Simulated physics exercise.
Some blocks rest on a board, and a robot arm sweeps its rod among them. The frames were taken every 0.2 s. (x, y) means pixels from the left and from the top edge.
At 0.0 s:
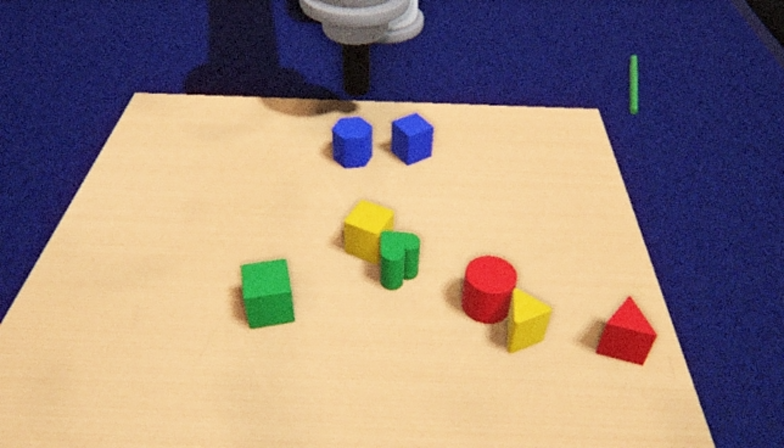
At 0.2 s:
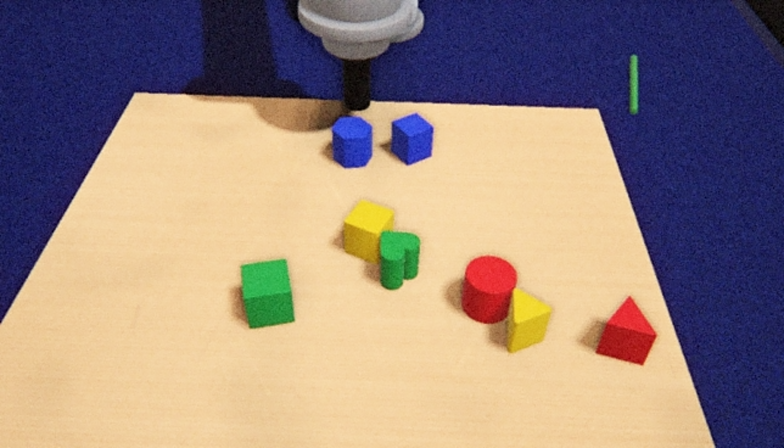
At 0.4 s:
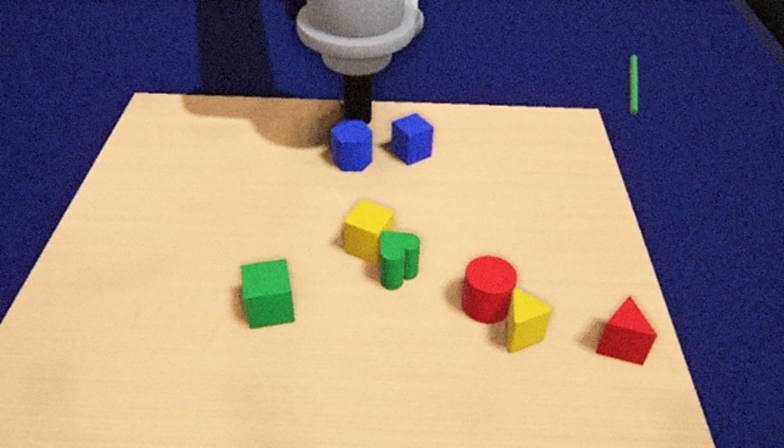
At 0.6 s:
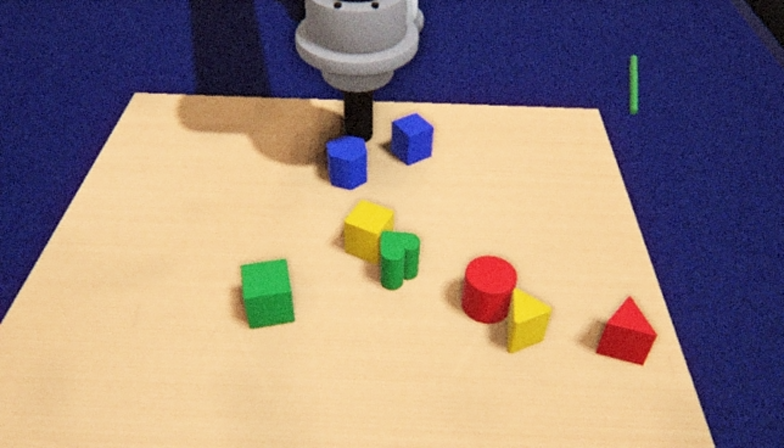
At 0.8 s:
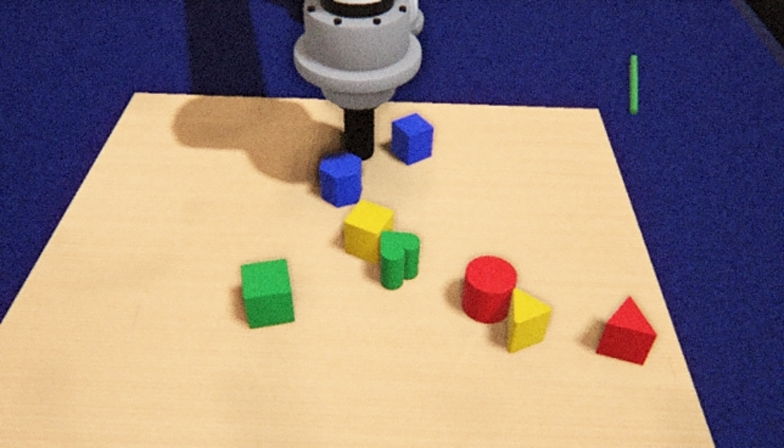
The video shows colored blocks scattered on a light wooden board as a robot arm's black rod moves down from the top edge, pushing the blue six-sided block downward and slightly left toward the yellow block while the others stay still.
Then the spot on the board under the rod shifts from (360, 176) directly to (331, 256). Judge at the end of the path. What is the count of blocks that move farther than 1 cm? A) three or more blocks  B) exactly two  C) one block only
Correct choice: C.
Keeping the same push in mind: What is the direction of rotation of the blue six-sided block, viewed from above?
It makes a clockwise turn.
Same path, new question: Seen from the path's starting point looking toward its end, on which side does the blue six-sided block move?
Towards the right-hand side.
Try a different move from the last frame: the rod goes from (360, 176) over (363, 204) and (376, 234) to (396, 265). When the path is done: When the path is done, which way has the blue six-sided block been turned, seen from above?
Verdict: Clockwise.
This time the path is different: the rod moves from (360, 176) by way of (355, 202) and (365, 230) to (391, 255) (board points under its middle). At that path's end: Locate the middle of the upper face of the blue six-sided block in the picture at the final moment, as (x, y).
It should be at about (321, 191).
The first path, step by step. One third of the way, rod (351, 179); blue six-sided block (324, 186), turned 15° clockwise.
Two thirds of the way, rod (341, 205); blue six-sided block (303, 202), turned 45° clockwise.
At the end, rod (329, 234); blue six-sided block (298, 205), turned 60° clockwise; yellow square (370, 218); green heart block unmoved.
